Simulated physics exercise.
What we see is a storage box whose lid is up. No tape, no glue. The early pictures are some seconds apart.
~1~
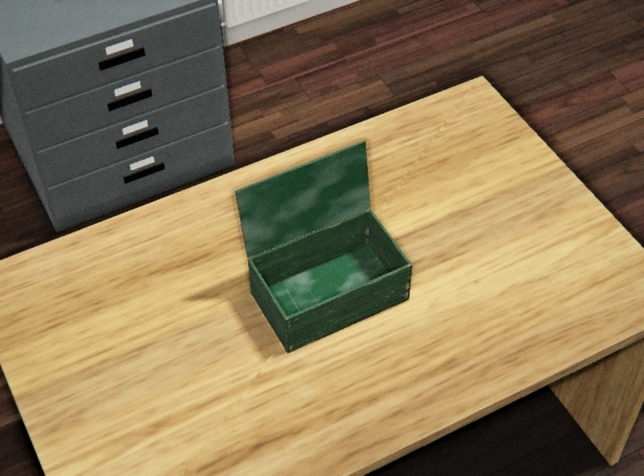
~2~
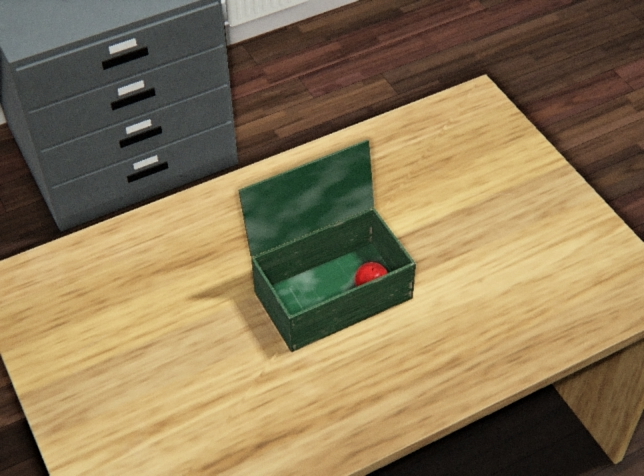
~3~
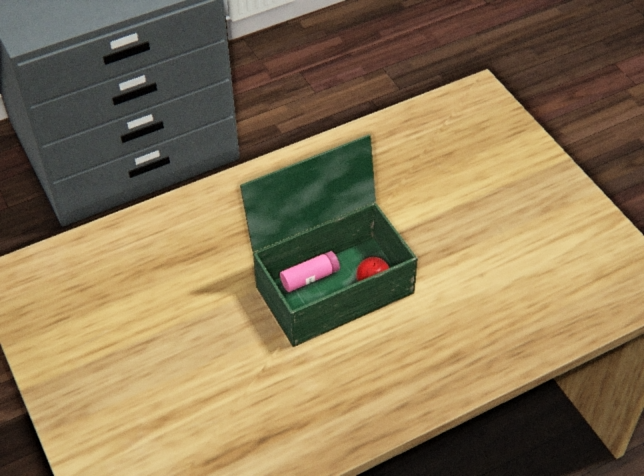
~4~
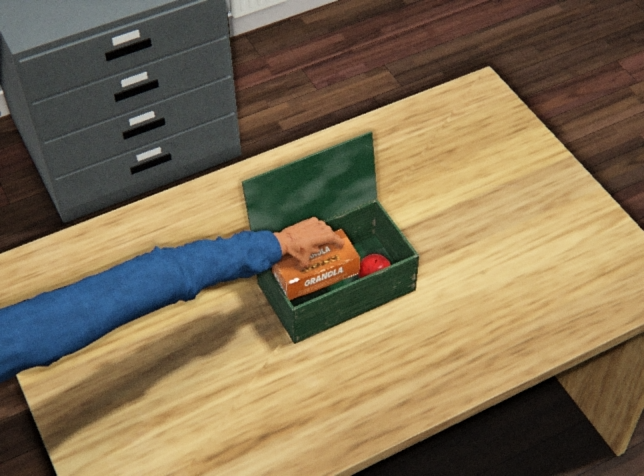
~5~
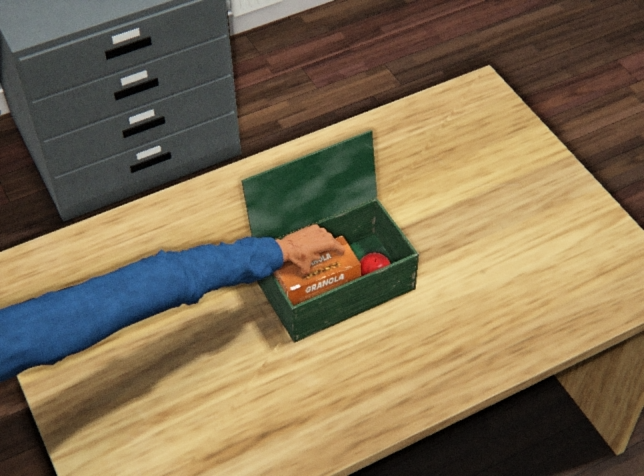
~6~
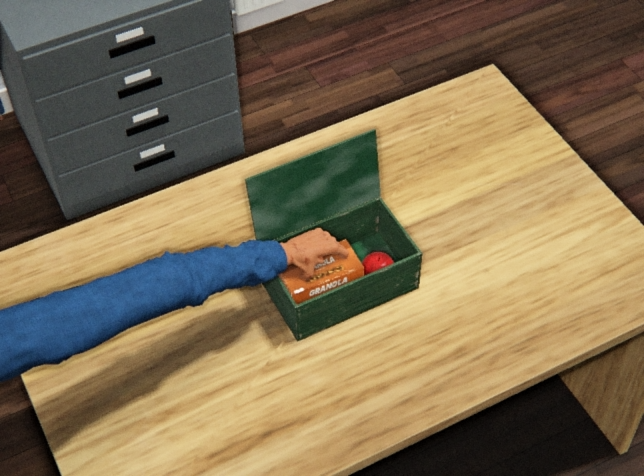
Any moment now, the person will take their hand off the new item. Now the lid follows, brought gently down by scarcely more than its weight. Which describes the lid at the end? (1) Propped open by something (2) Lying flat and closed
Answer: 2.
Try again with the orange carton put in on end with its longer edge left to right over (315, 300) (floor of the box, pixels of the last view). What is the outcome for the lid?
The lid stays partly open.
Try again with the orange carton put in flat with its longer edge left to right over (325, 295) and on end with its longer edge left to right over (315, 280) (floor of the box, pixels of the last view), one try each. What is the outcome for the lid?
The lid settles down with the first placement and is blocked with the second.
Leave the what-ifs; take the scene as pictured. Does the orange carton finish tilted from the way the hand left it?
At the finish the orange carton holds its orientation.
Then, 1.00 s past the last view, lid starting down; orange carton displaced a little near (322, 289).
Then, 1.50 s past the last view, lid 66° above the rim; orange carton displaced a little near (322, 289).
Then, 1.80 s past the last view, lid 33° above the rim; orange carton displaced a little near (322, 289).
Then, 2.00 s past the last view, lid 5° above the rim; orange carton displaced a little near (322, 289).
Finally, lid shut; moved from the start, orange carton; the other 2 still in place. Final places as the last picture's camera would see them, orange carton near (322, 289).
